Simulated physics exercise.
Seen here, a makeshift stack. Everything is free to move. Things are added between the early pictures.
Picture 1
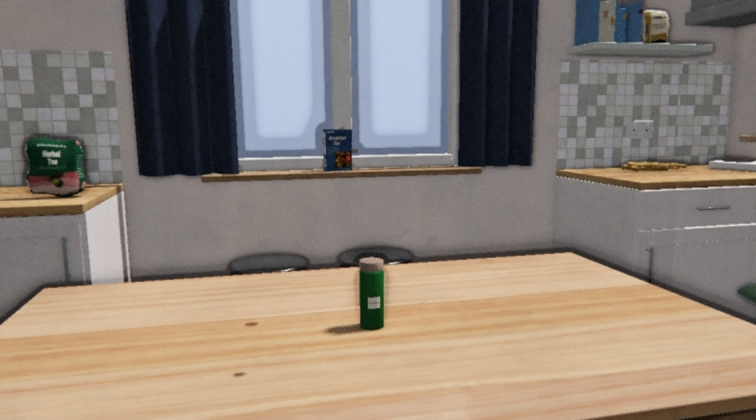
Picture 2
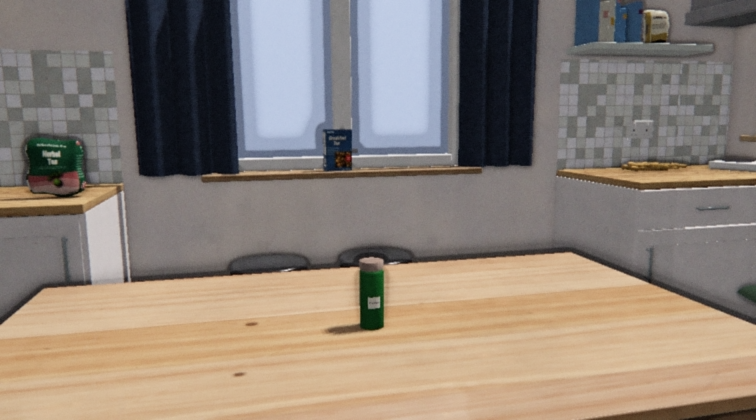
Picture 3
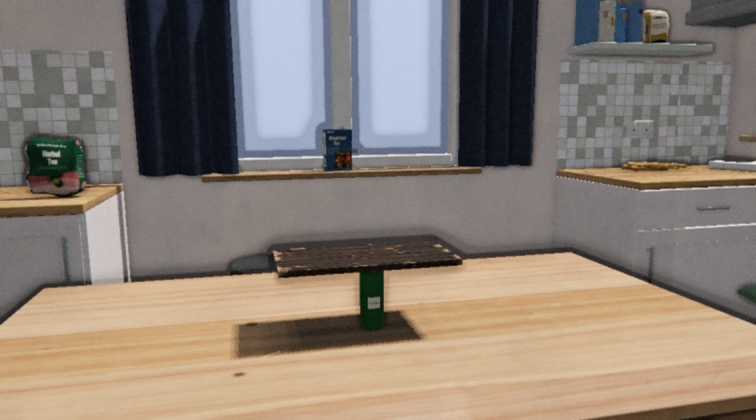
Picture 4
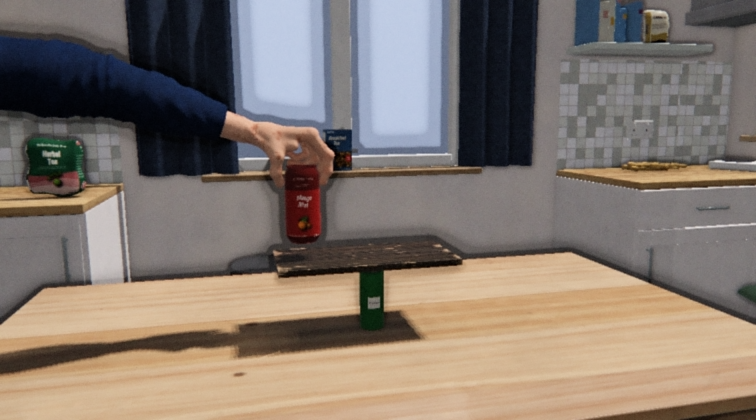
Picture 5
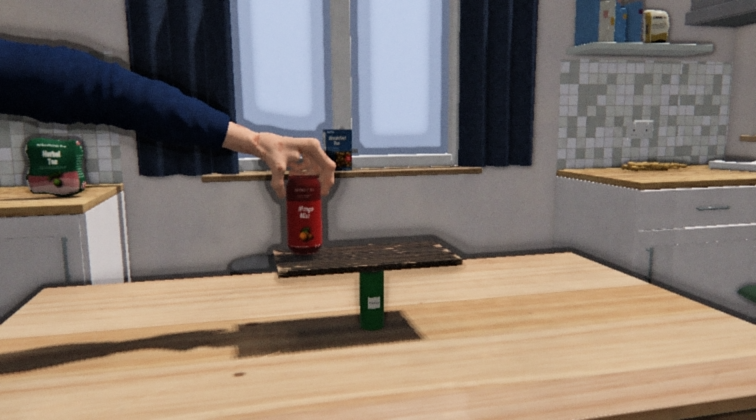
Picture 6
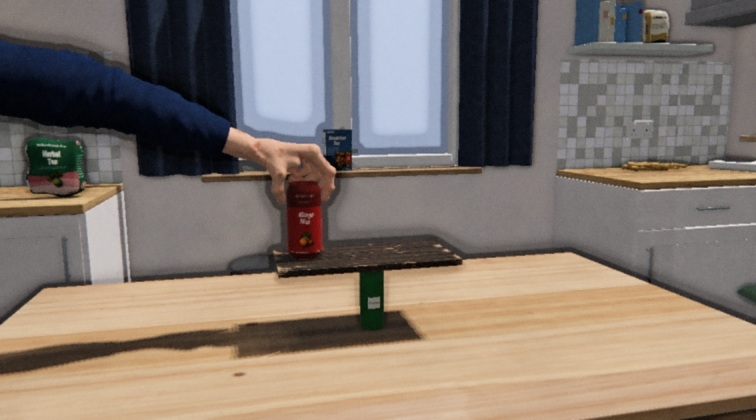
On a kitchen table, a board appears atop a green shaker and a hand lowers a red can onto its left side.
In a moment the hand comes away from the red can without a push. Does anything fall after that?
In the end the stack loses its balance.
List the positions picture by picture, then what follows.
The last thing is not in view yet; green shaker (372, 293), in the first picture.
The last thing is not in view yet; green shaker (372, 293), in the second picture.
The last thing is not in view yet; green shaker (372, 293), in the third picture.
On its way; red can (303, 204); green shaker (372, 293), in the fourth picture.
On its way; red can (304, 214); green shaker (372, 293), in the fifth picture.
In place under the hand; red can (304, 220); green shaker (372, 293), in the sixth picture.
Then, 0.40 s on from there, red can now fallen; black board turned 56° from how it was put.
Then, 0.70 s on from there, green shaker and black board now fallen.
Then, 0.90 s on from there, things are still on the move.
In the end, fallen, green shaker, red can and black board. The stack comes apart.
